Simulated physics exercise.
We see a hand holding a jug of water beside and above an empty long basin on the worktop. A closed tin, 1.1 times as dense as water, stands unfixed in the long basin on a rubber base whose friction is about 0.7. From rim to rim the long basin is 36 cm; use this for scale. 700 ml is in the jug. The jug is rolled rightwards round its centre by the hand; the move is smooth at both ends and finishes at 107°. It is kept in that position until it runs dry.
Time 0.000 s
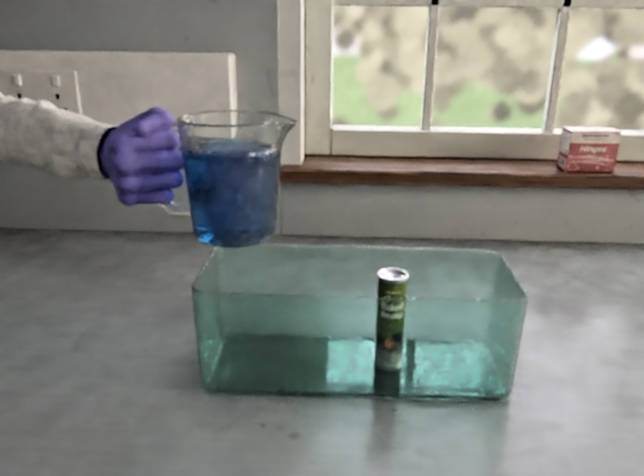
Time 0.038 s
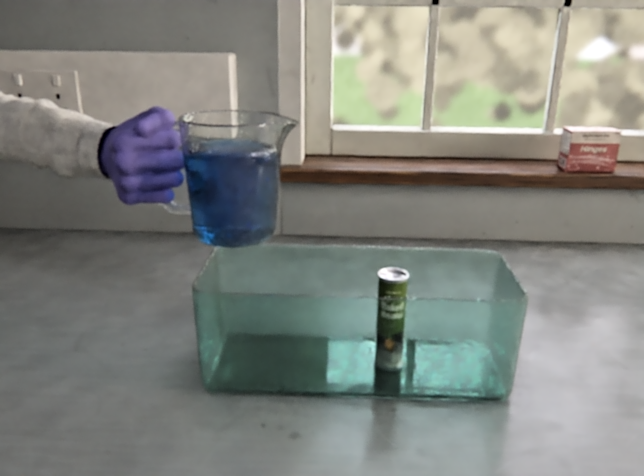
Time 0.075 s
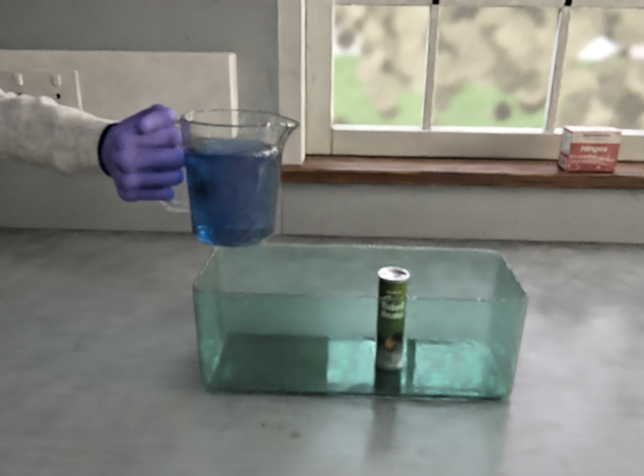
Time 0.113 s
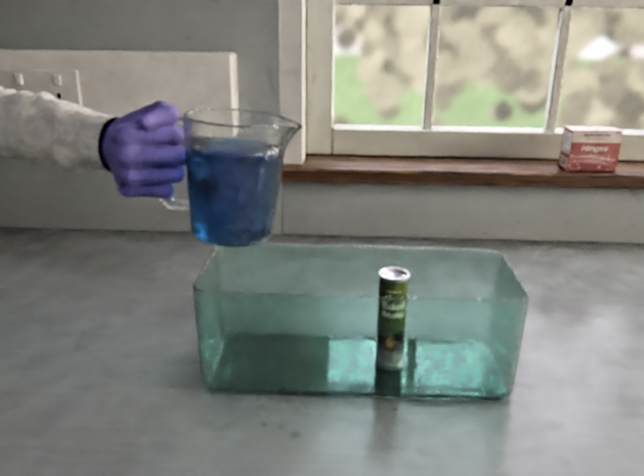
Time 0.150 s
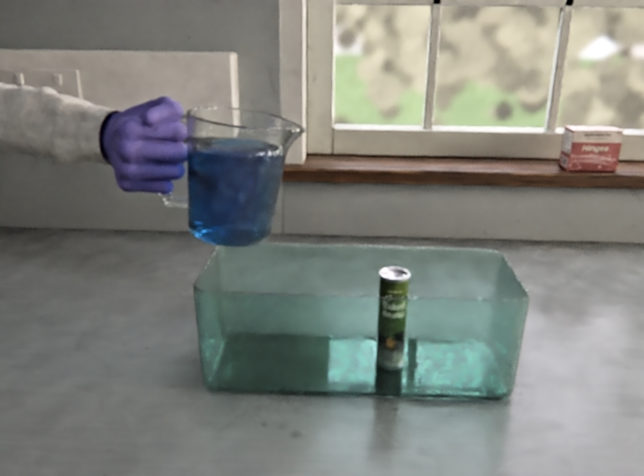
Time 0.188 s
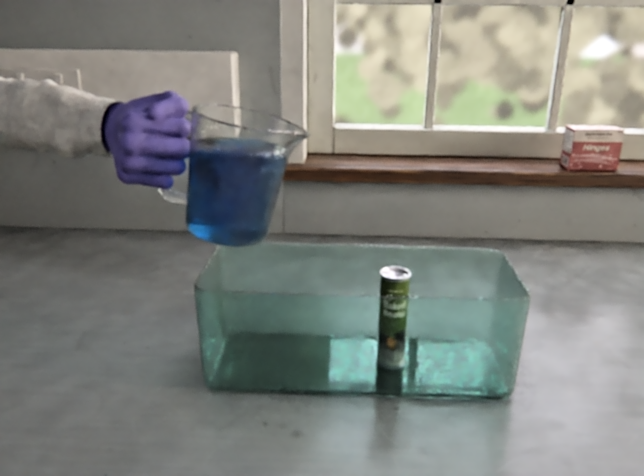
A purple-gloved hand holds a clear jug of blue liquid above the left side of a long, empty, greenish glass basin on a grey worktop, seen from the front and slightly above. A closed green tin with a pale top stands at the basin, and a red-and-white box sits on the wooden windowsill at right. The hand holds the jug nearly still, then slowly tilts it slightly rightwards, while the camera stays still.
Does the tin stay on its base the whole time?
Yes, it stays upright.
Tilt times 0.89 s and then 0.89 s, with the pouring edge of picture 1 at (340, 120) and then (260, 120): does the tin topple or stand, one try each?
Trial 1 - tin tips; trial 2 - tin stays standing.
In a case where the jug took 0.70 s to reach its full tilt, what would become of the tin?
In that case the tin stays vertical.
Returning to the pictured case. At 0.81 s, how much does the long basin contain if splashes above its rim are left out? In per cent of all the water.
Roughly 60 per cent.
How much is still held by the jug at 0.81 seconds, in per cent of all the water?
I'd say some 26 per cent remains.
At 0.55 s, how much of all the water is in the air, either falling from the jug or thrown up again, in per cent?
Roughly 14 percent.
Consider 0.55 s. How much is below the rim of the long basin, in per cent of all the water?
Fraction in basin: Approx. 2%.
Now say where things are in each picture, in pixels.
In the first frame, tilt 0°; pouring edge (297, 121); surface from (189, 146) to (279, 149); the long basin's rim runs from (205, 267) to (513, 275); the tin's top is at (393, 279).
In the second frame, tilt 0°; pouring edge (298, 121); surface from (189, 146) to (279, 148).
In the third frame, tilt 2°; pouring edge (300, 123); surface from (190, 145) to (280, 148).
In the fourth frame, tilt 4°; pouring edge (303, 125); surface from (191, 145) to (282, 149).
In the fifth frame, tilt 7°; pouring edge (306, 129); surface from (194, 145) to (284, 149).
In the sixth frame, tilt 11°; pouring edge (310, 134); surface from (196, 146) to (287, 149).
By 0.55 s the tilt is 73° and 84 per cent is still to pour; the tin stands where it began.
By 0.81 s the tilt is 105° and 27 per cent is still to pour; the tin stands where it began.
By 1.09 s the tilt is 107° and 2 per cent is still to pour; the tin stands where it began.
By 1.39 s the tilt is 107° and 0 per cent is still to pour; the tin stands where it began.
At rest the tin stands where it began.
